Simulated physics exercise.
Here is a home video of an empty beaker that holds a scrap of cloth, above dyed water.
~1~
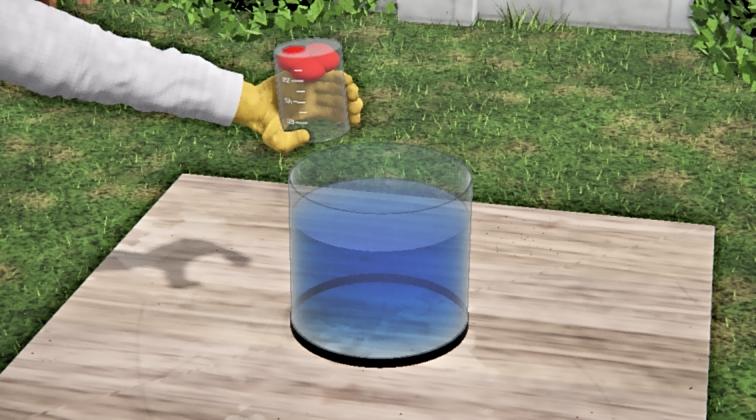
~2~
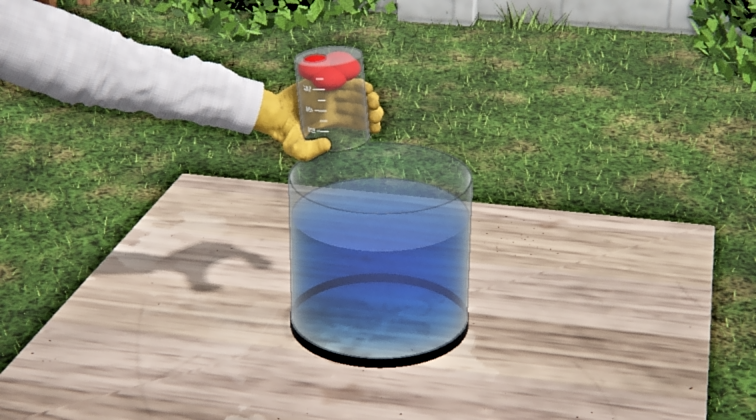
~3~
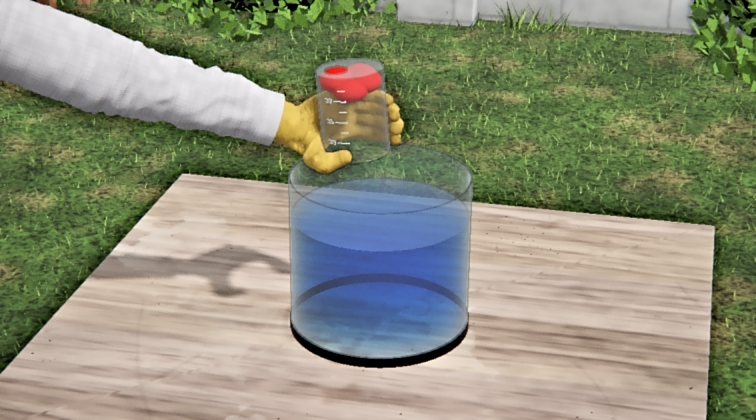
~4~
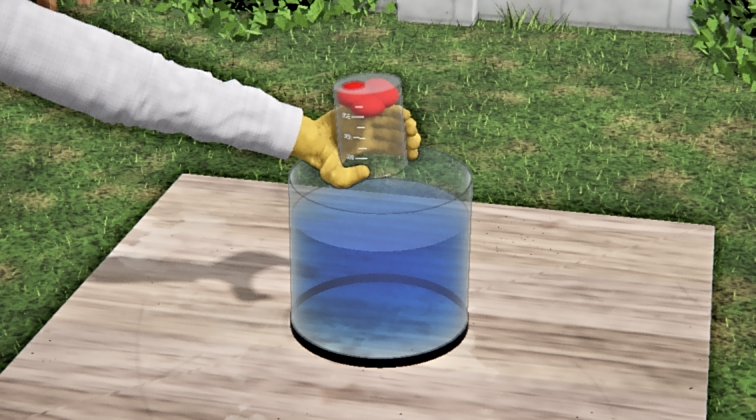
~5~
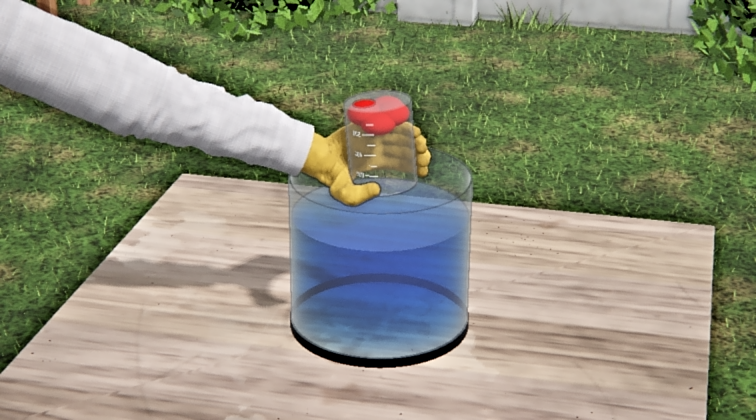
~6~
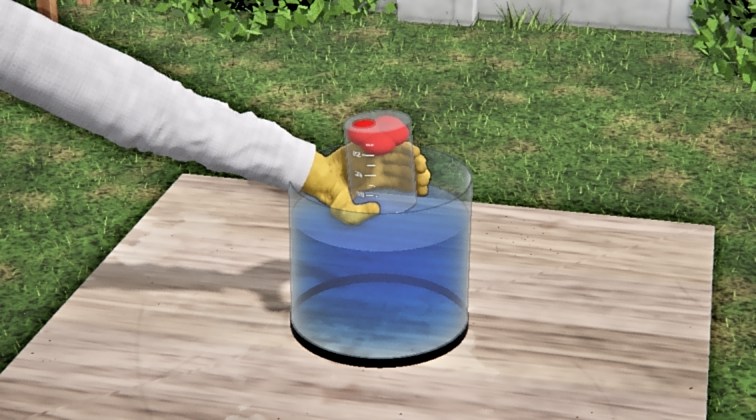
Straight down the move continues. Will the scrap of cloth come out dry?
Under the surface the scrap of cloth keeps dry.
Next, the beaker enters the dyed water.
After that, air is trapped inside and holds the level down.
Finally, the beaker is under, still full of air, and the scrap of cloth is dry.
